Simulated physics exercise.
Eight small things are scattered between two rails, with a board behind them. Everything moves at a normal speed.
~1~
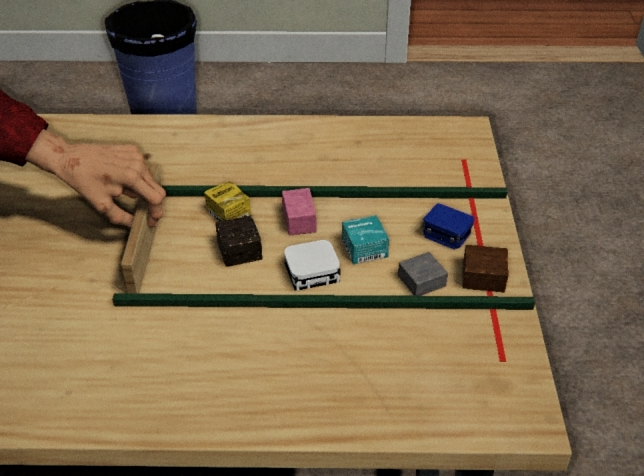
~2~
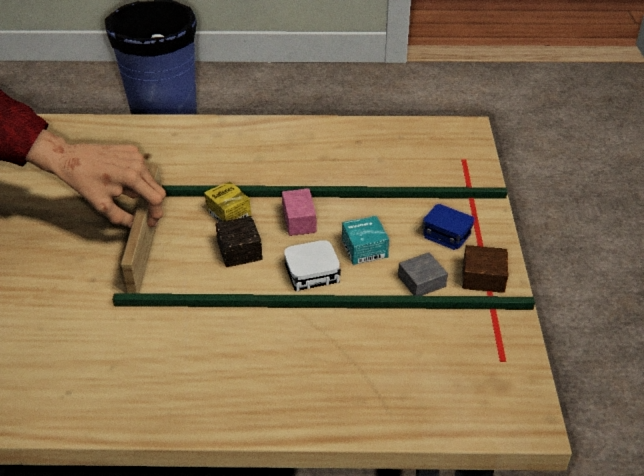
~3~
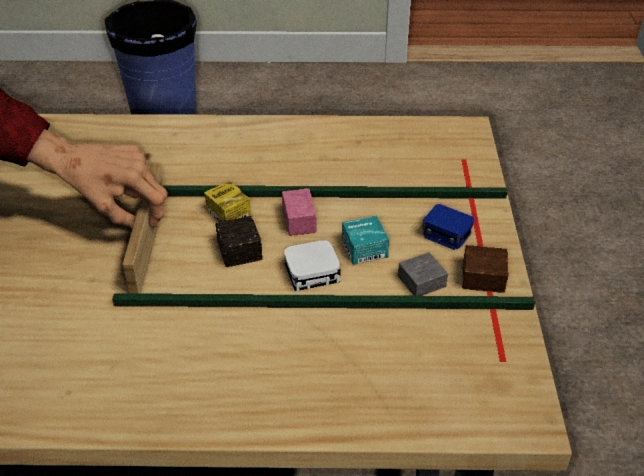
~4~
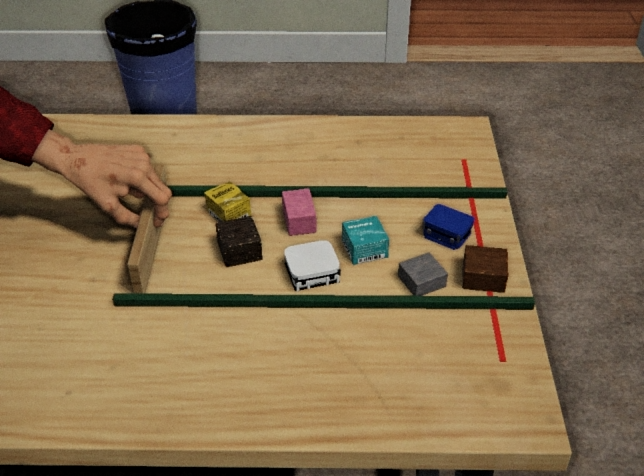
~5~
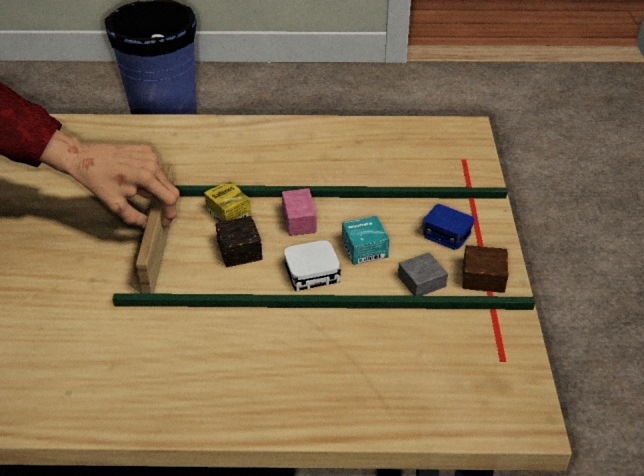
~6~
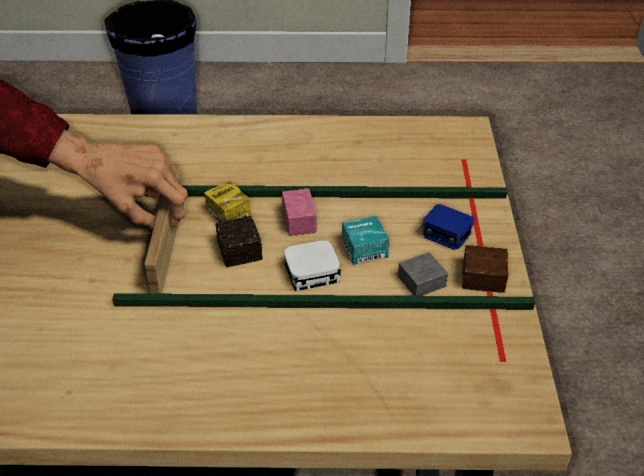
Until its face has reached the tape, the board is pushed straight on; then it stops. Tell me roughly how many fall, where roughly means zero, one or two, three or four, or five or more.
Roughly, five or more fall.
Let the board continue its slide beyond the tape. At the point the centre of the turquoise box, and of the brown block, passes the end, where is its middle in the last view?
The middle is at (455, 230) when it's the turquoise box, and at (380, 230) when it's the brown block.
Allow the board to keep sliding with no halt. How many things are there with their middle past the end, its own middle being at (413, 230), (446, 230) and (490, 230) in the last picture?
That makes 1, 3, 6.
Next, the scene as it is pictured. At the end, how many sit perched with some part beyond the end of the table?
Expected count: 0.
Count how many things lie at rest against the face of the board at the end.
Well, it touches 2.
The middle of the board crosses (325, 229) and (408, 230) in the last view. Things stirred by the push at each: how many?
6 at one spot and 8 at the other.
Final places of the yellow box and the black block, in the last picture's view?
The one named first is at (493, 213), the next at (502, 246).
A little later, none off yet; brown block at rest near (485, 269); blue case at rest near (448, 228); grey block at rest near (423, 275).
When it is over, the number that fall off is five or more; down, pink block, white case, turquoise box, grey block, blue case and brown block.
